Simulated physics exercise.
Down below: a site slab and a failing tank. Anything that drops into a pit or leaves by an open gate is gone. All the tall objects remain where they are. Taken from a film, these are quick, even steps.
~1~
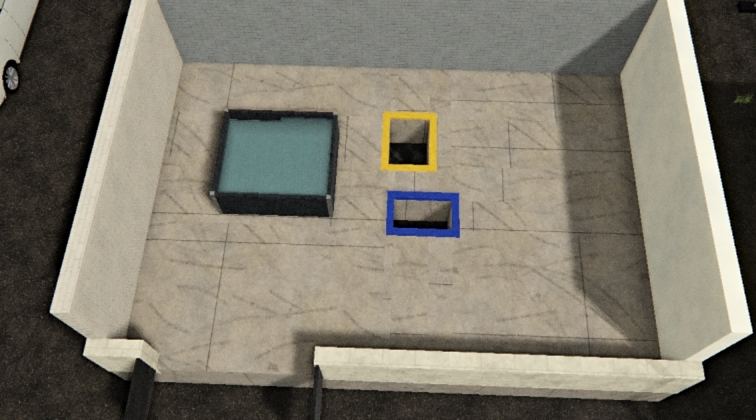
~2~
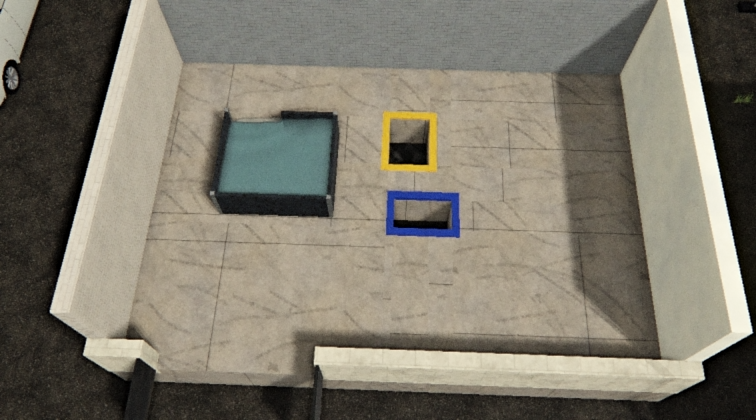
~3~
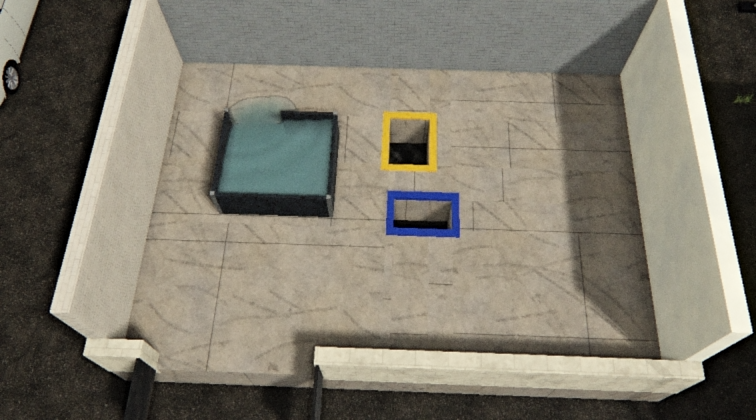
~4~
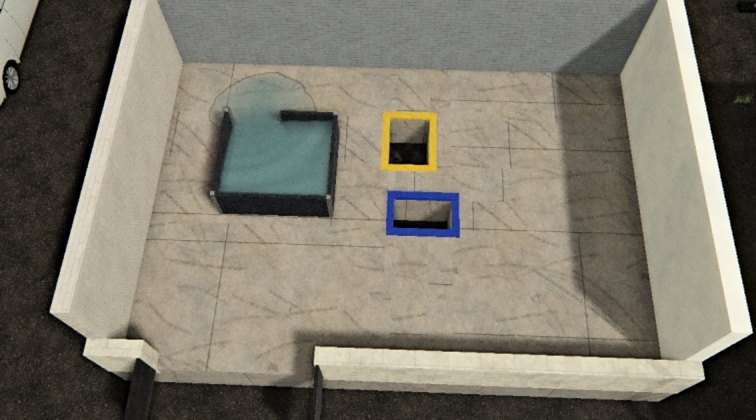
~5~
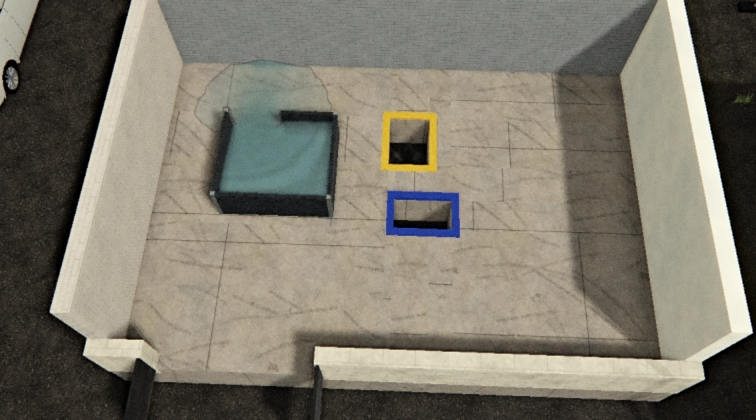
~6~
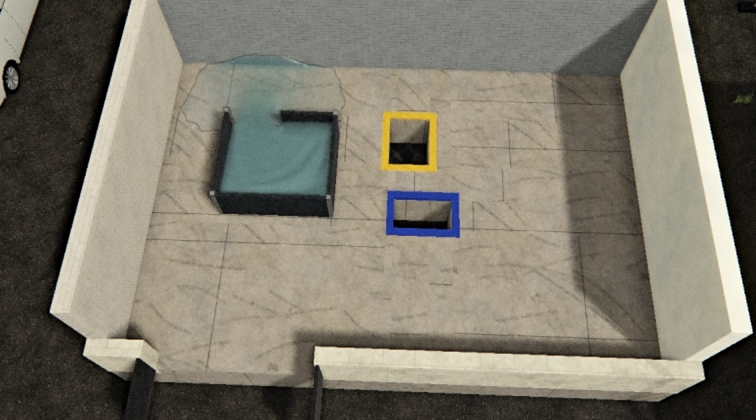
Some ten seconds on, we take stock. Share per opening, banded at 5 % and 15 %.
Gate - over 15 %, yellow pit - 5 to 15 %, blue pit - under 5 %.
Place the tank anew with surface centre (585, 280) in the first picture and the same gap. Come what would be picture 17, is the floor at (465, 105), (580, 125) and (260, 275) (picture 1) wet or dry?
In turn: Wet, wet, no water.
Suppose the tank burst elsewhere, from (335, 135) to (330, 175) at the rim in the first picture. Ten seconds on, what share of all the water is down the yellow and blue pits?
Yellow 35 %, blue 15 %.
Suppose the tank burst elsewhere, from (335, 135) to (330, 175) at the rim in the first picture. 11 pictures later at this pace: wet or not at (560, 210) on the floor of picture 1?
I reckon that spot ends up drenched.
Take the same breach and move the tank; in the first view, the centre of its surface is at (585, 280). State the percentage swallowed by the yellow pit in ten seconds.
Yellow: 20 %.
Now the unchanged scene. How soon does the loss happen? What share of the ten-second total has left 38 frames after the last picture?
Around 50 percent.
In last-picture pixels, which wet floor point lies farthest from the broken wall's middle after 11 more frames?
I'd put it around (478, 78).
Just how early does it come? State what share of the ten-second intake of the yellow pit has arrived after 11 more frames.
Approximately 0 per cent.
A moment on, water covers 10 % of the floor; the gate 0 %, the yellow pit 0 %, the blue pit 0 %.
Next, water covers 20 % of the floor; the gate 0 %, the yellow pit 0 %, the blue pit 0 %.
Then, water covers 40 % of the floor; the gate 0 %, the yellow pit 3 %, the blue pit 0 %.
Later, water covers 50 % of the floor; the gate 7 %, the yellow pit 8 %, the blue pit 0 %.
In the end, water covers 70 % of the floor; the gate 18 %, the yellow pit 12 %, the blue pit 0 %.
